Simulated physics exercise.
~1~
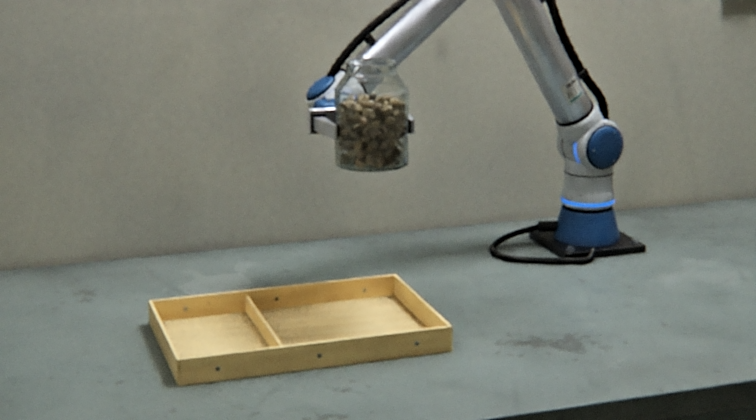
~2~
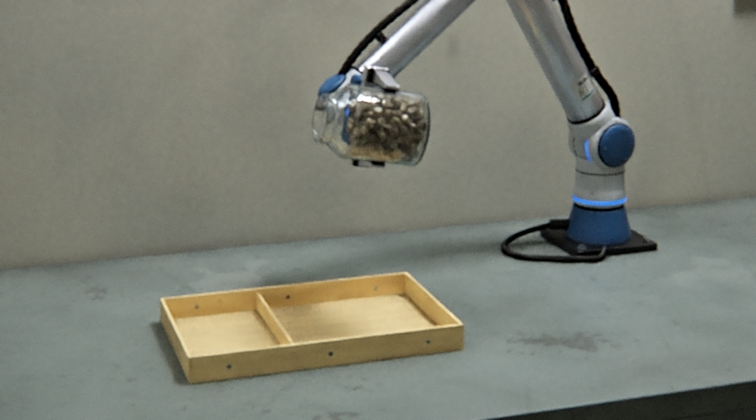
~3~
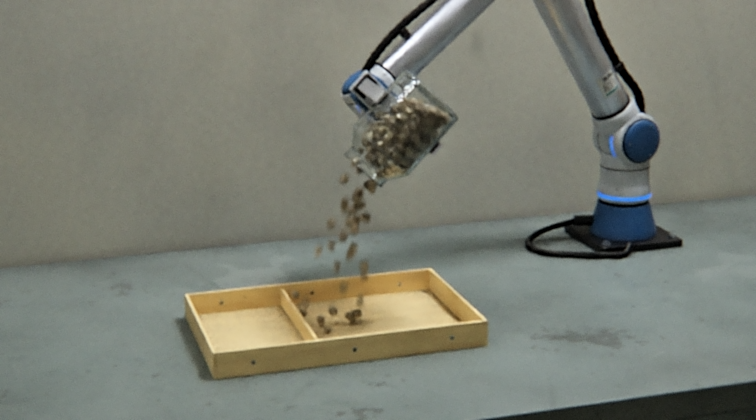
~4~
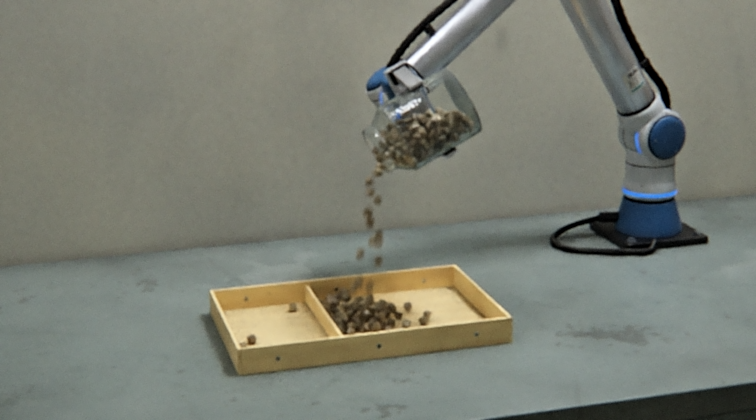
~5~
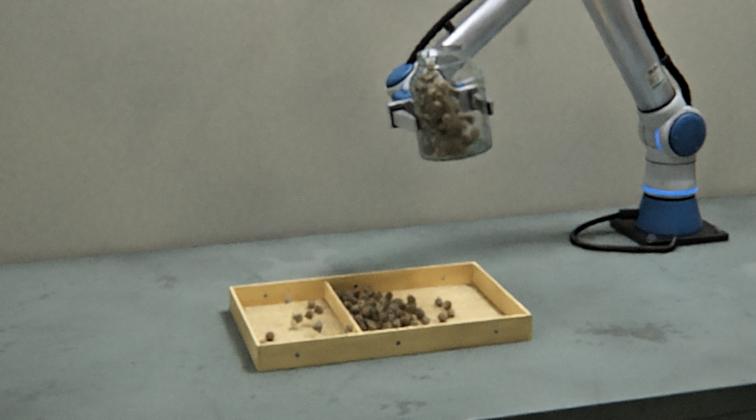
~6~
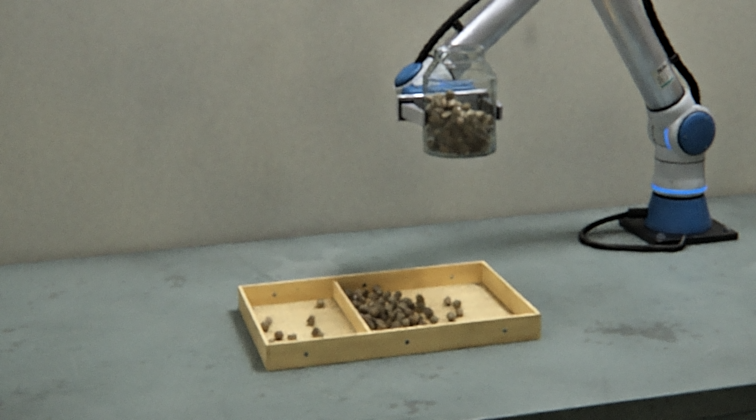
To begin with, a robot arm holds a clear jar partly filled with small brown pebbles upright above a shallow wooden tray, which a cross wall divides into two parts. The arm tips the jar over to the left until it lies on its side, with the pebbles still inside. It tilts further, mouth downward, and pebbles stream into the tray, piling up just right of the divider while a few scatter into the left part. The arm then turns the jar back upright, ending the flow. Finally, many pebbles remain in the jar, with a heap in the right part and a few in the left.
